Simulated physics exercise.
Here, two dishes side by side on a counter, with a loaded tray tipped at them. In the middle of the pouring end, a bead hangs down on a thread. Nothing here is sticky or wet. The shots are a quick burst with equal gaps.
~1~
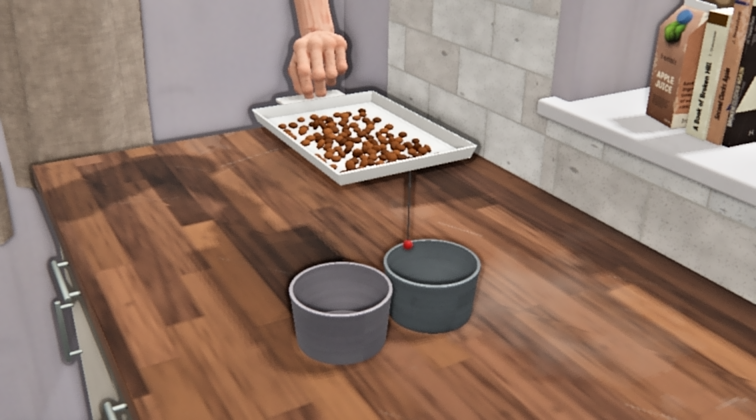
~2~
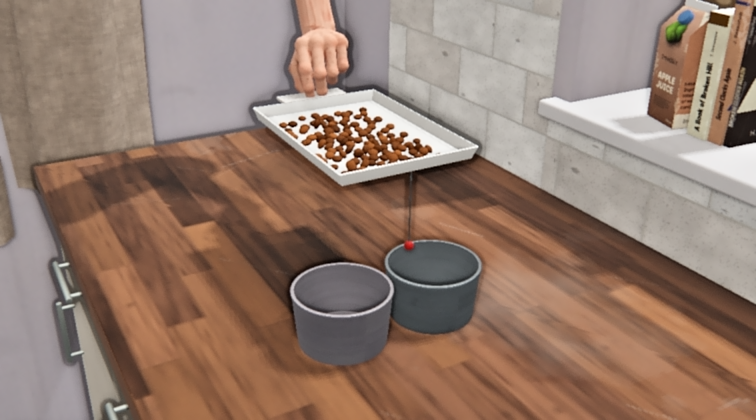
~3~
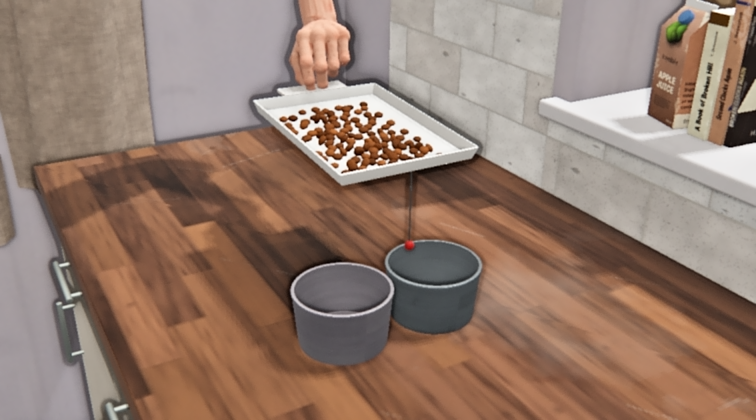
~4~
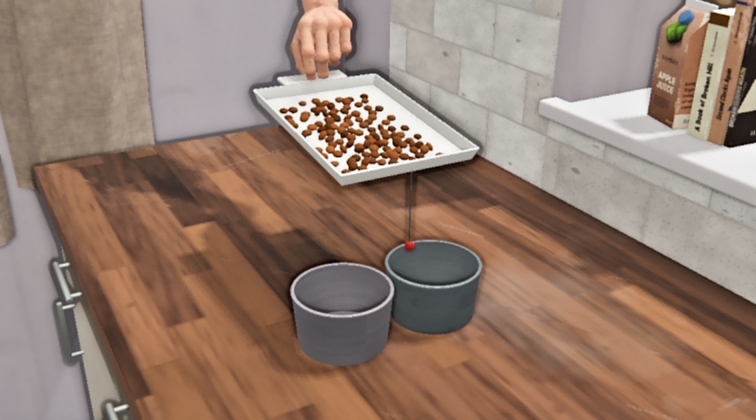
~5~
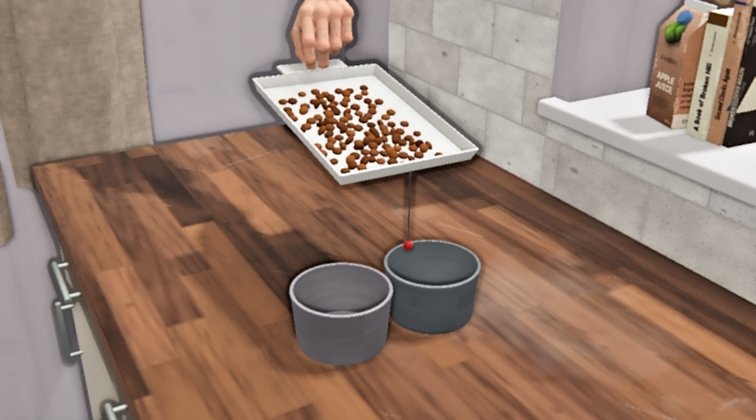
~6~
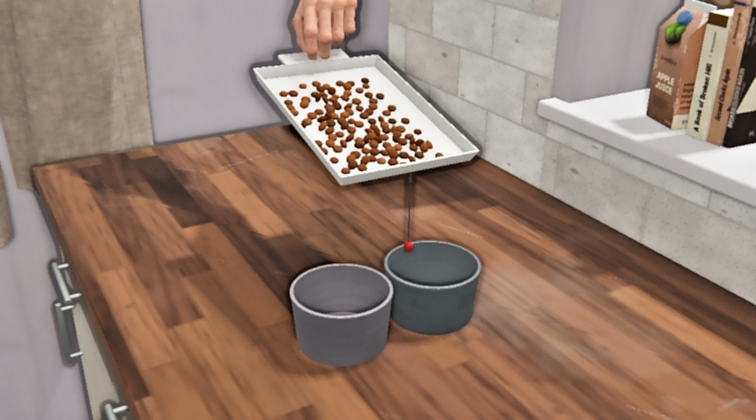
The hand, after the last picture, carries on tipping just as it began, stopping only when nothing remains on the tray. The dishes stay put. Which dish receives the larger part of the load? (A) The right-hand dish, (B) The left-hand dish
A, the right-hand dish.
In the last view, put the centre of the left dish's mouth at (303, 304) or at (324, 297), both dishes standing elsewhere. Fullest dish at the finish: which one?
Answer, in order: The one to the right and the one to the right.
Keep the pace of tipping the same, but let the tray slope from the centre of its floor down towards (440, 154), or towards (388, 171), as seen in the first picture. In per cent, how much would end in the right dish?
Shares: 40 %, then 40 %.
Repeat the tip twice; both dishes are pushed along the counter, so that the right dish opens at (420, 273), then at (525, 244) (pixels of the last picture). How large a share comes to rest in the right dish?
You'd get near 60 per cent and afterwards near 0 per cent.
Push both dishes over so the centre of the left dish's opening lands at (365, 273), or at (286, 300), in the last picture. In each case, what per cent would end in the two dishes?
About 60% and about 40%.
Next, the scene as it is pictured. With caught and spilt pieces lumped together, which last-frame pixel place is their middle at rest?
About pixel (436, 316).
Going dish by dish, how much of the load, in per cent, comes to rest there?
Per hundred pieces: Left dish roughly 10, right dish roughly 50.
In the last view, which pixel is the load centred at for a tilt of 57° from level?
I'd mark the middle close to (406, 153).
Shortly afterwards, tray tipped steeply; all but a few on the tray; a little in the air.
Next, tray tipped right over; a little on the tray; a little in the left dish; near a third in the right dish; a little outside both; near a quarter in the air.
Some moments later, tray tipped past a quarter turn; a little in the left dish; near half in the right dish; near a third outside both.
In the end, tray tipped past a quarter turn; a little in the left dish; near half in the right dish; near a third outside both.
